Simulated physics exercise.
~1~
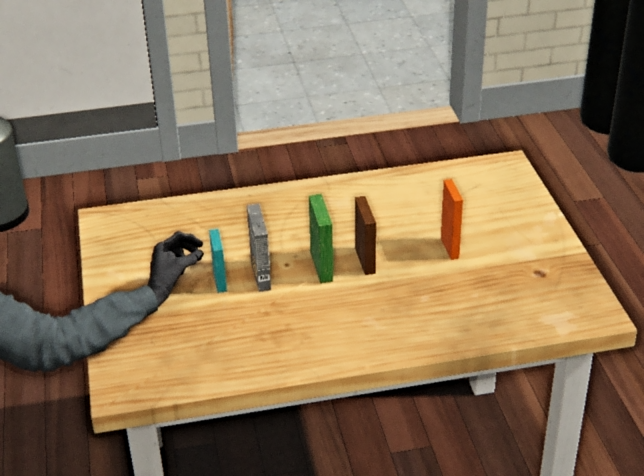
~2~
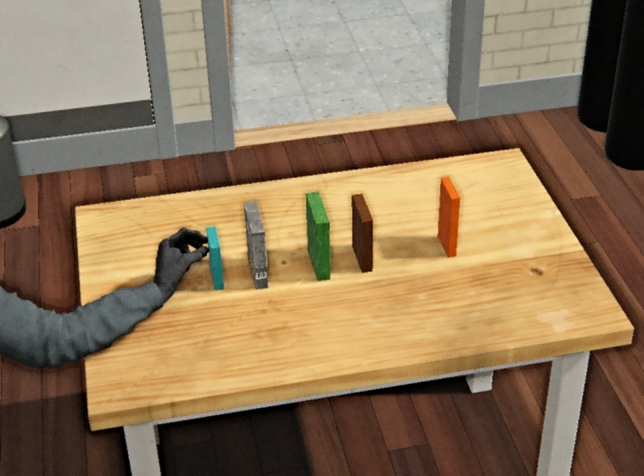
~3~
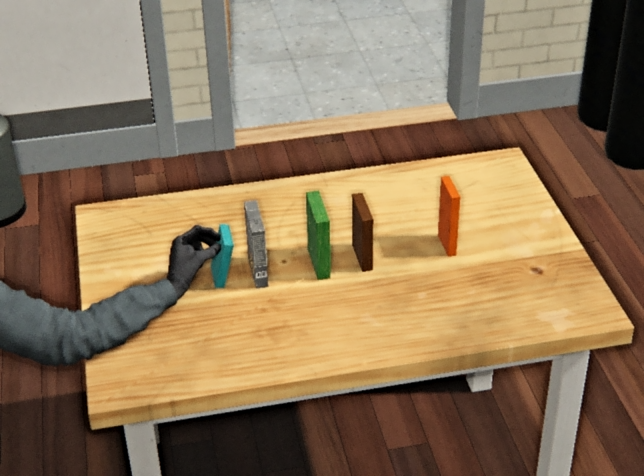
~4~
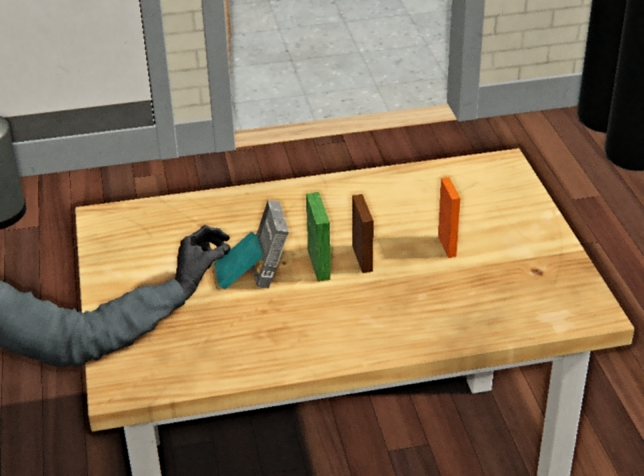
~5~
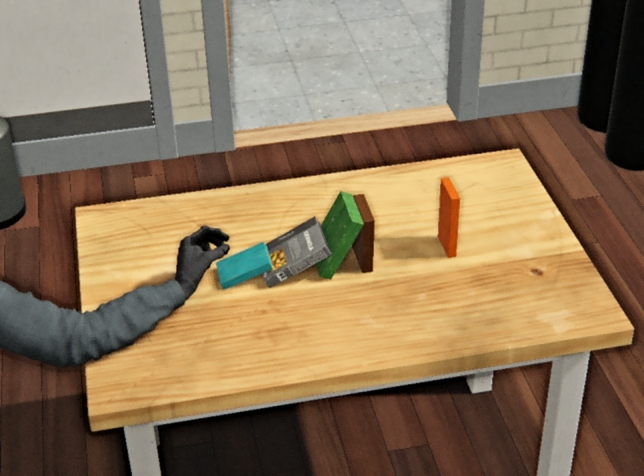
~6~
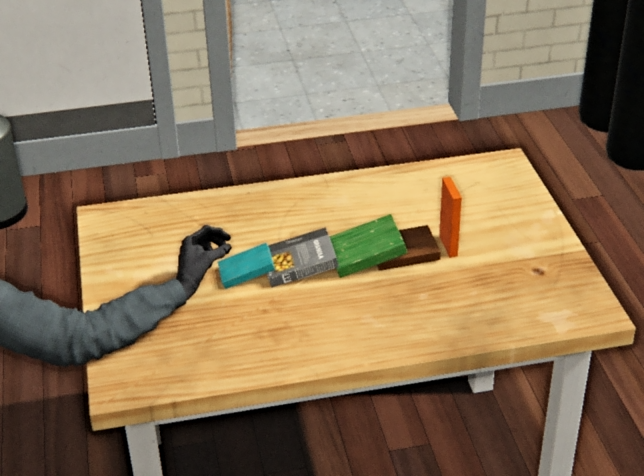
On a wooden table, a gloved hand tipping a turquoise board that topples grey, green and brown pieces, leaving the orange block upright.
